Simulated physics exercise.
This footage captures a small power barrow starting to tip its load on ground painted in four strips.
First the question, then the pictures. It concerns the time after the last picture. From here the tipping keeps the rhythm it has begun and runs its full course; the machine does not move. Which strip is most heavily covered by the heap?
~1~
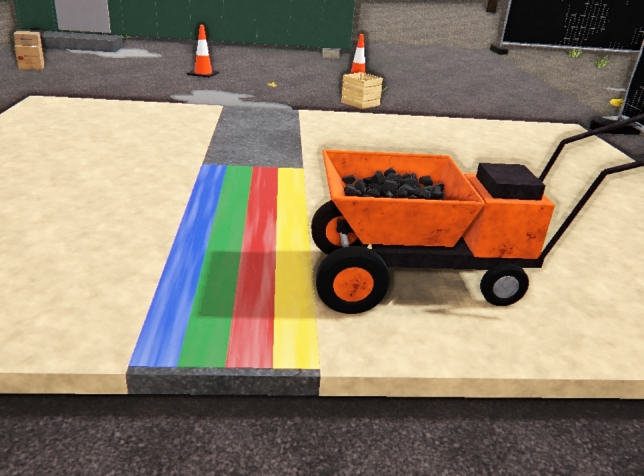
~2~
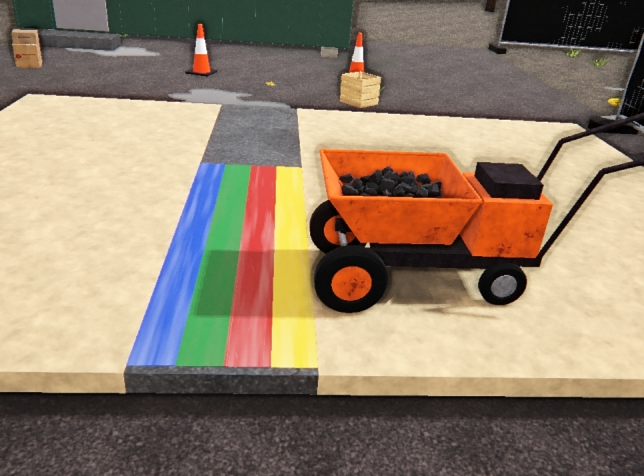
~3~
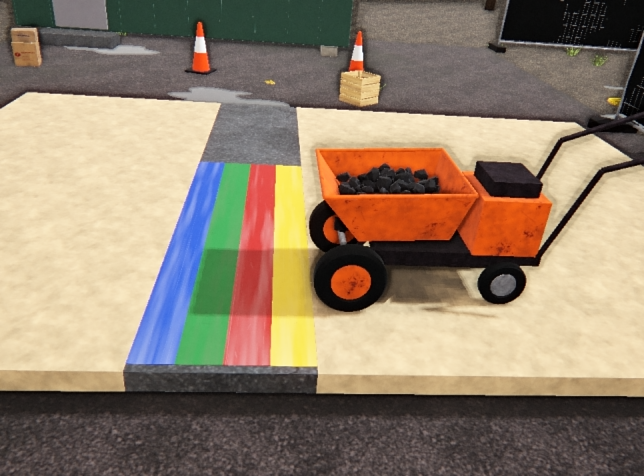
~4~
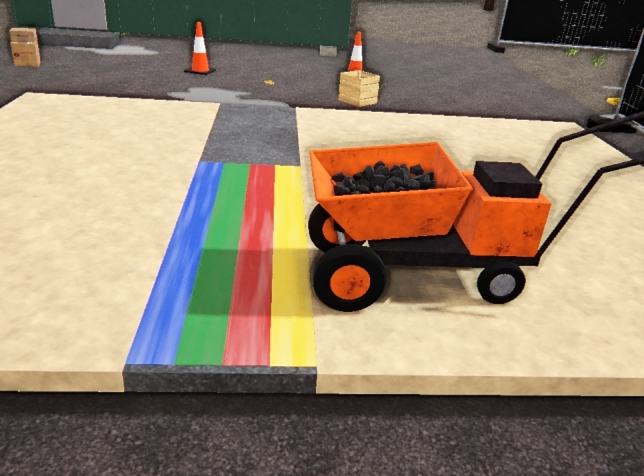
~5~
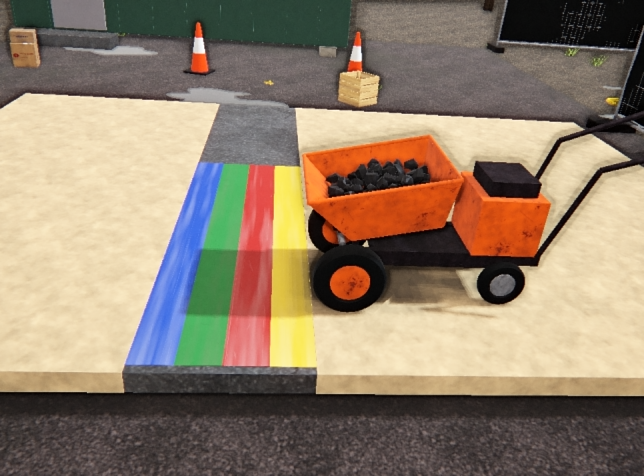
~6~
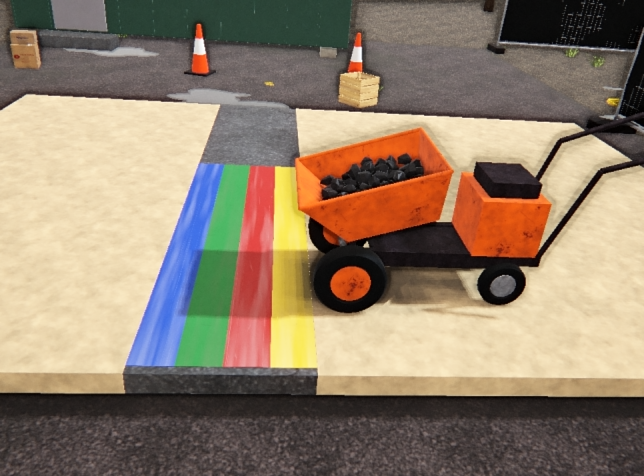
The green strip.
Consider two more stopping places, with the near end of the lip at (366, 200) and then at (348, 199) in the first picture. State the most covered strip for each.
First: The strip in red; second: The strip in red.
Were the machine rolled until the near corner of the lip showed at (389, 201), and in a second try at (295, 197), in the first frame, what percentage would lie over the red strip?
You'd get around 30 in a hundred, then 0 in a hundred.
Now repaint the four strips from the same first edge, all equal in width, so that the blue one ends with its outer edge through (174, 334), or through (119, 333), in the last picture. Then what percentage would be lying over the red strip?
Roughly 10 percent first, then roughly 30 percent.
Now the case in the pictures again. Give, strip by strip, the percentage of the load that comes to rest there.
I'd say the yellow strip has near 0, the red strip near 25, the green strip near 40 and the blue strip near 10 per cent.
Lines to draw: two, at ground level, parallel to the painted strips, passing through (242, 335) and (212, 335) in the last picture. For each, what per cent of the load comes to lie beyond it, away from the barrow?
Around 80 in a hundred for the first, 40 in a hundred for the second.
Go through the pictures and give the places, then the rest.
In the first picture, lip of the skip at (333, 198), level; top of the load at (402, 194), lumps of coal; yellow strip at (296, 333); red strip at (252, 332); green strip at (208, 332); blue strip at (163, 331).
In the second picture, lip of the skip at (330, 198), level; top of the load at (404, 189).
In the third picture, lip of the skip at (325, 198), tipped barely; top of the load at (400, 186).
In the fourth picture, lip of the skip at (318, 200), tipped a little; top of the load at (407, 184).
In the fifth picture, lip of the skip at (309, 203), tipped a little; top of the load at (401, 180).
In the sixth picture, lip of the skip at (300, 209), tipped clearly; top of the load at (408, 185); yellow strip at (293, 332); red strip at (249, 332); green strip at (205, 331); blue strip at (160, 330).
Soon after the last picture, skip tipped steeply; all in the skip.
A little later, skip tipped right over; nearly all in the skip; a stray few over the red strip; a stray few over the green strip.
Later still, skip tipped right over; about a third in the skip; about a quarter over the red strip; about a third over the green strip; a small part over the blue strip; a small part off the paint.
By the end, skip tipped right over; a small part in the skip; none over the yellow strip; about a quarter over the red strip; about a third over the green strip; a small part over the blue strip; a small part off the paint.
